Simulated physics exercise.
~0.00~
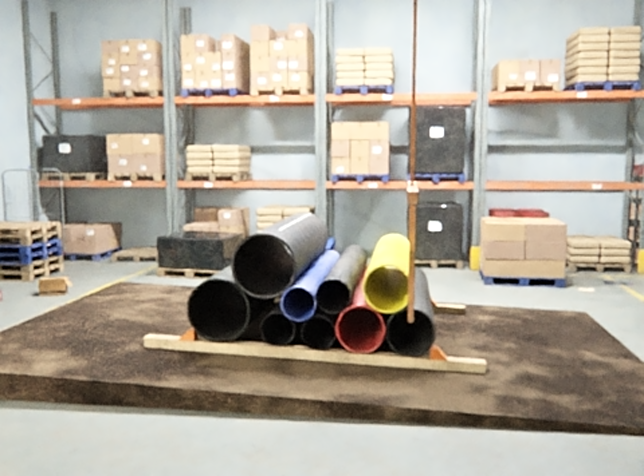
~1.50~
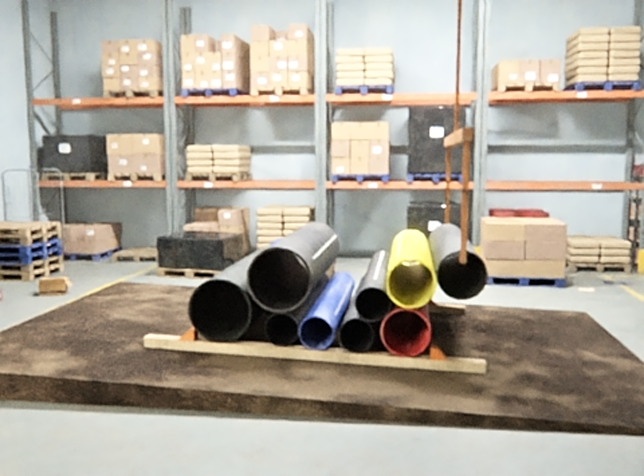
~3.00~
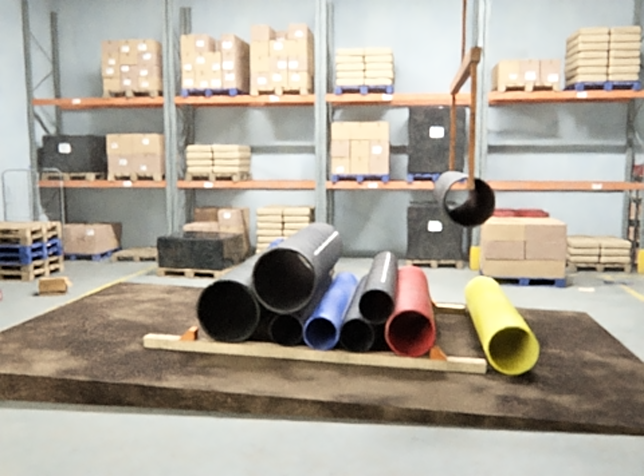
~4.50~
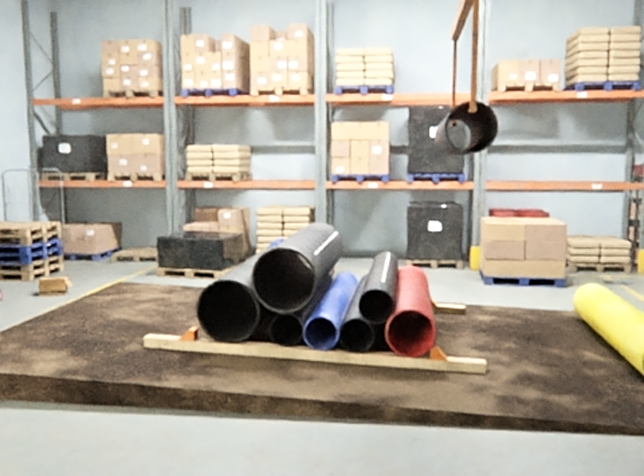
A black pipe lifts out of the stack, and the yellow pipe rolls off right.
